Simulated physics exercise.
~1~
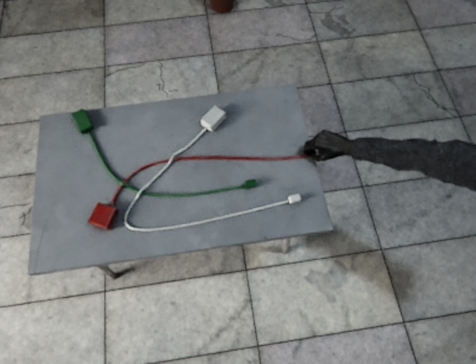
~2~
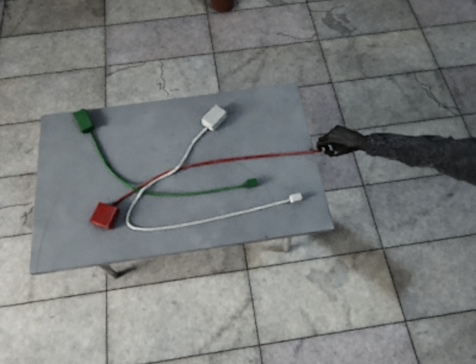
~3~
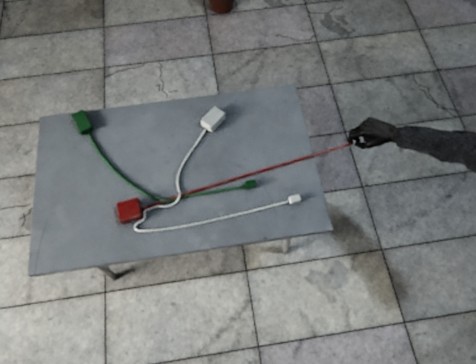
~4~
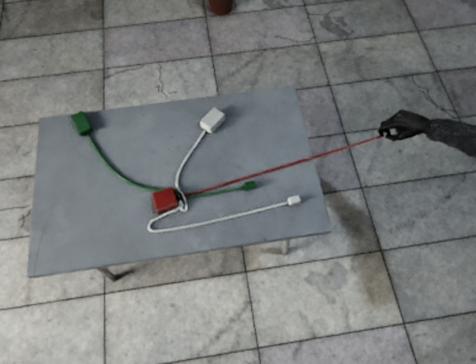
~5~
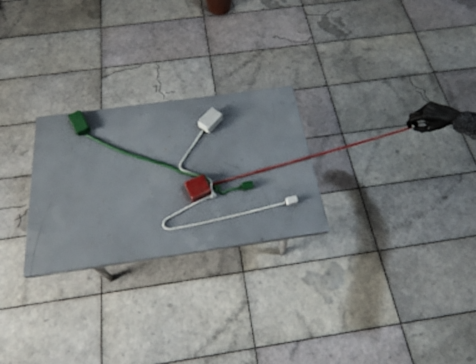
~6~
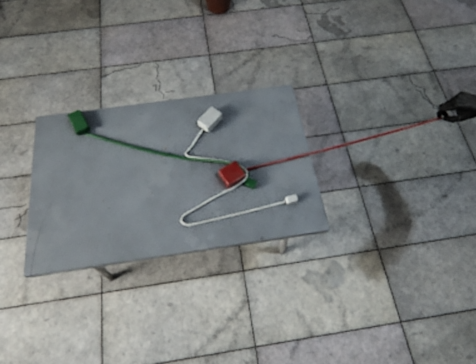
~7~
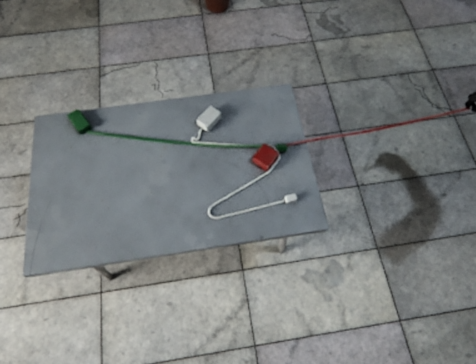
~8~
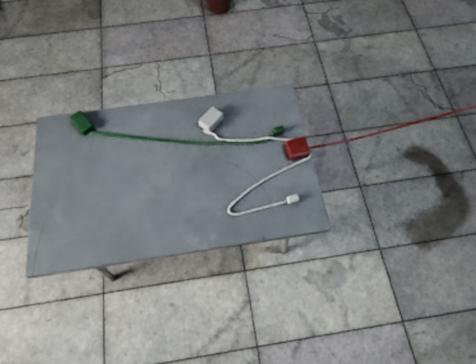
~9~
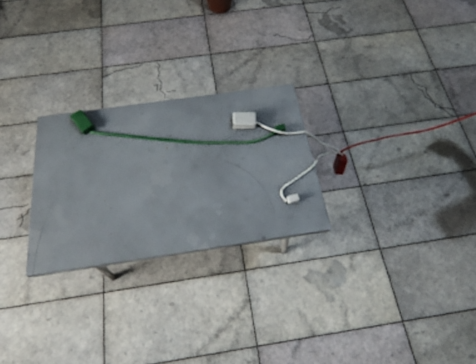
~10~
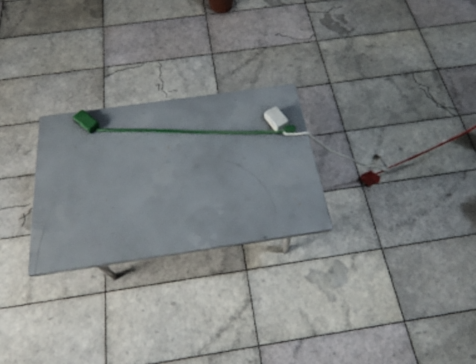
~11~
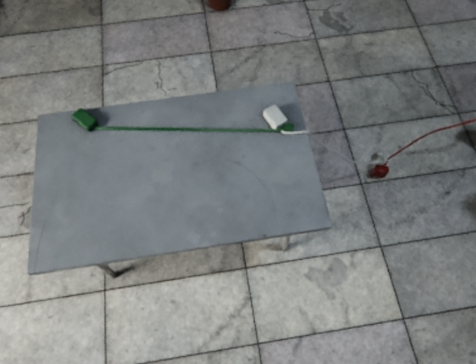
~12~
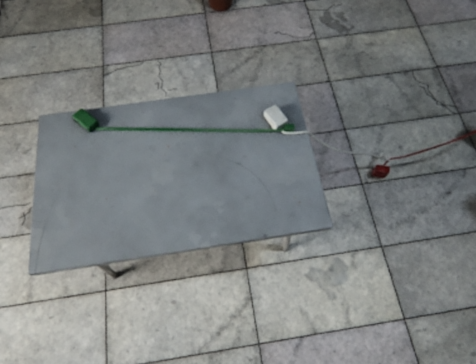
On a grey table standing on a marble-tiled floor, seen from above, lie three tangled leads, green, white and red, each ending in a block-shaped charger. A dark-sleeved arm at the right pulls the red lead away to the right and slightly toward the far side. The red charger slides across the table, dragging the white and green leads along. It drops off the right edge, and the white charger then slides right while the white plug goes over too. Finally the red charger lies beyond the table, while the white and green chargers remain on top, the green lead stretched nearly straight.
